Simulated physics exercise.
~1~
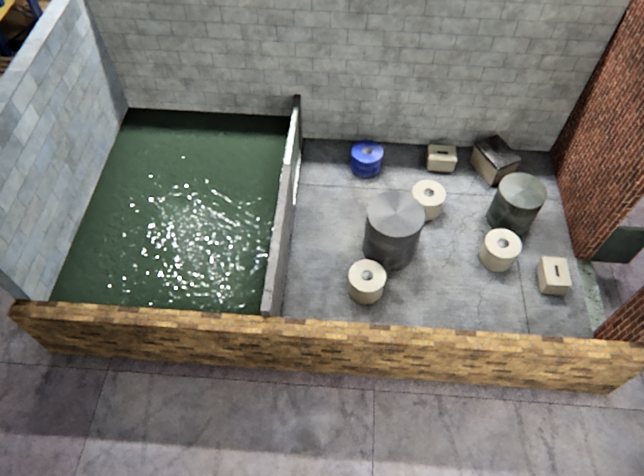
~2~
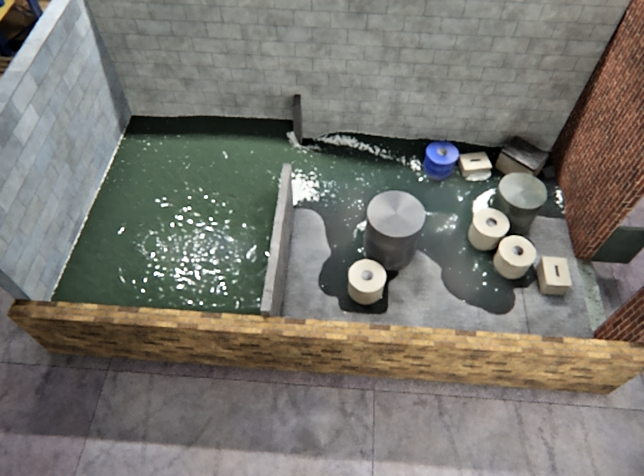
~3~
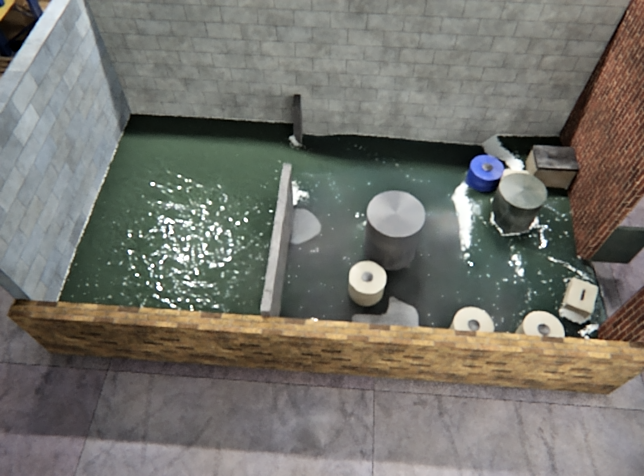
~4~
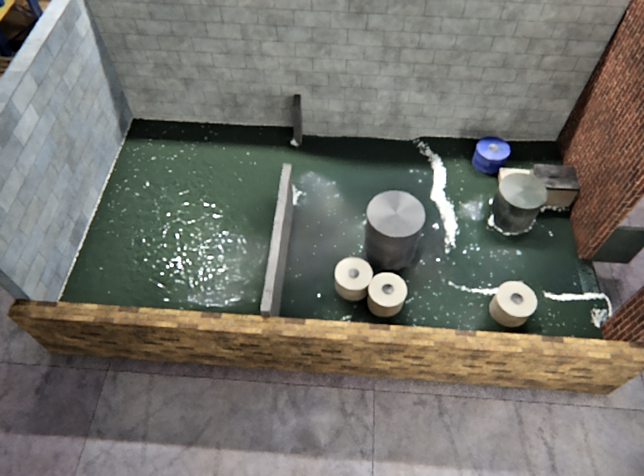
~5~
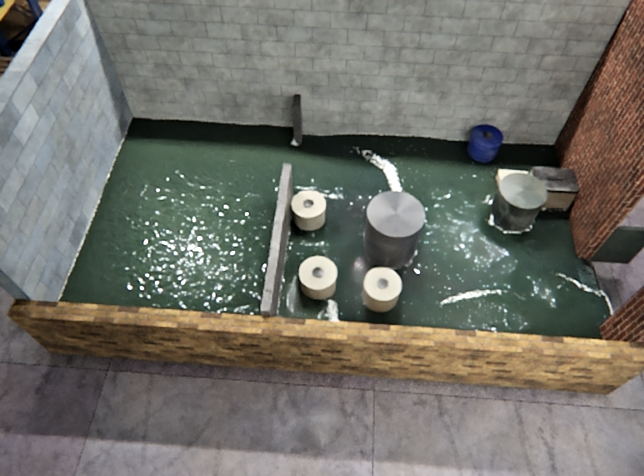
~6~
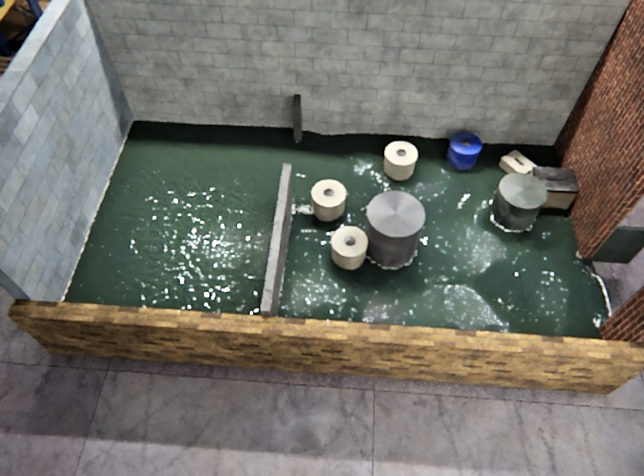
Green water burst through a gap in the inner wall and flooded the dry side, pushing the blue tub right and sweeping pale round blocks toward the front, then left; they ended up floating around the large grey cylinder, the tub near the back wall.
